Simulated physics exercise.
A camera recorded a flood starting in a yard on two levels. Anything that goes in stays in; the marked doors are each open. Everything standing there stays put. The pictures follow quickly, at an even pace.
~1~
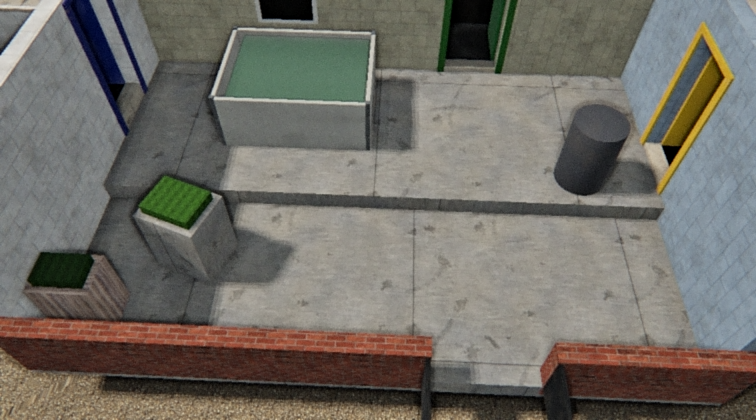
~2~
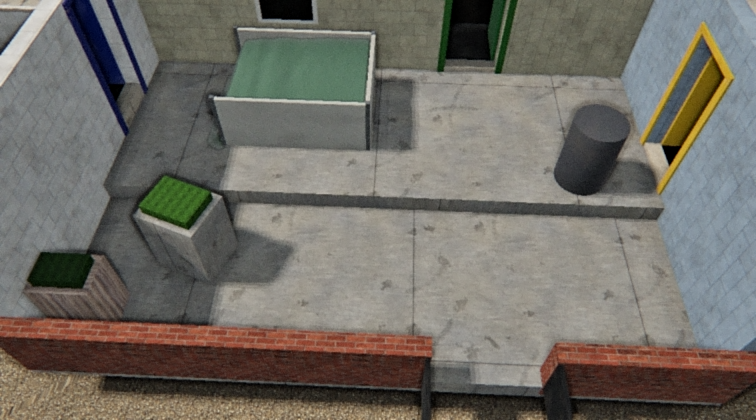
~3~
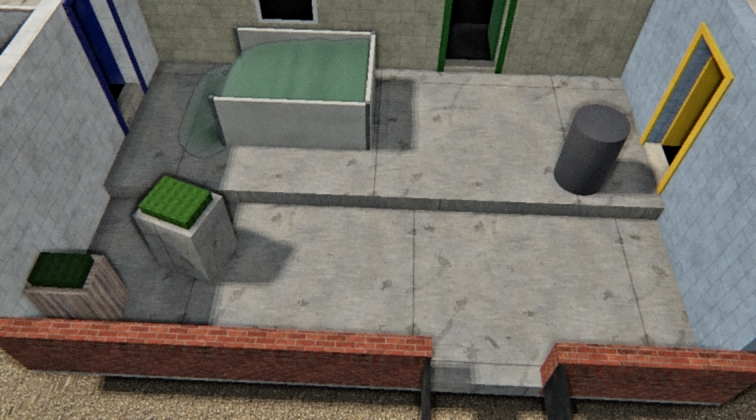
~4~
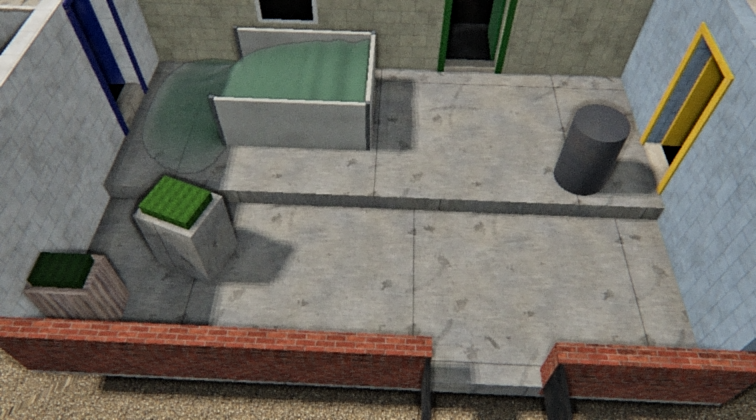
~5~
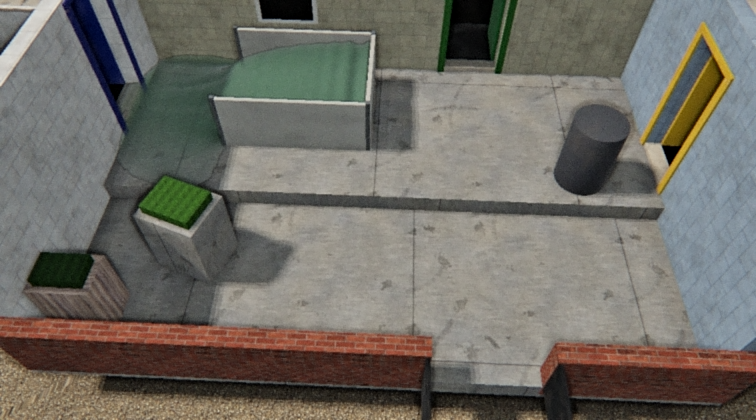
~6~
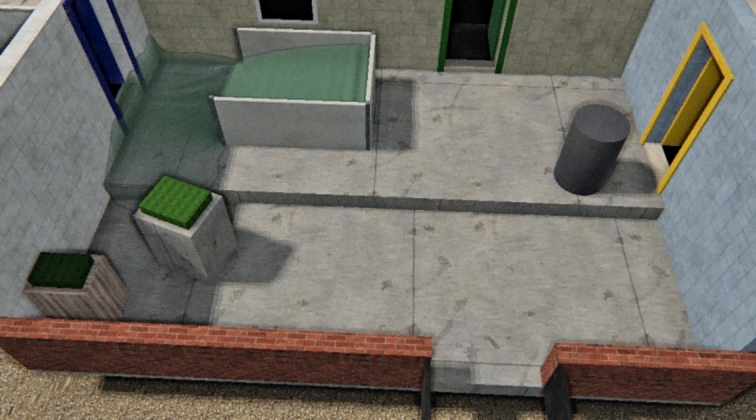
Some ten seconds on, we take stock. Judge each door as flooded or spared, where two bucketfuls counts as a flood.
The blue door is flooded, the green door is spared, the yellow door is spared.
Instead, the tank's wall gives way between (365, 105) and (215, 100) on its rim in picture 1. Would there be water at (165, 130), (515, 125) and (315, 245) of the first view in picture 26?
Taking the three spots as listed, they end up spared, spared and inundated.
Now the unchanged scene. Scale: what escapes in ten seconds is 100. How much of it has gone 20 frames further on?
My reading is near 80 per cent.
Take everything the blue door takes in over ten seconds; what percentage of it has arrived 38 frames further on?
Near 100 %, I'd say.
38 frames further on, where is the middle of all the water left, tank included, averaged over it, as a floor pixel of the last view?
Close to pixel (294, 188).
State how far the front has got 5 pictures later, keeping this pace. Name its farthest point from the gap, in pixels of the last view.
About at (59, 318).
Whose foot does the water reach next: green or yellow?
The green door.
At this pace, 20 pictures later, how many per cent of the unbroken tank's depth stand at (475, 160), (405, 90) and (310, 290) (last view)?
0, 2 and 2 per cent, roughly.
A moment on, water covers 15 % of the floor; the blue door far over two buckets in, the green door not reached, the yellow door not reached.
Next, water covers 20 % of the floor; the blue door far over two buckets in, the green door not reached, the yellow door not reached.
Then, water covers 40 % of the floor; the blue door far over two buckets in, the green door wet at the sill, nothing in, the yellow door not reached.
Later, water covers 75 % of the floor; the blue door far over two buckets in, the green door wet at the sill, nothing in, the yellow door wet at the sill, nothing in.
In the end, water covers 75 % of the floor; the blue door far over two buckets in, the green door wet at the sill, nothing in, the yellow door wet at the sill, nothing in.
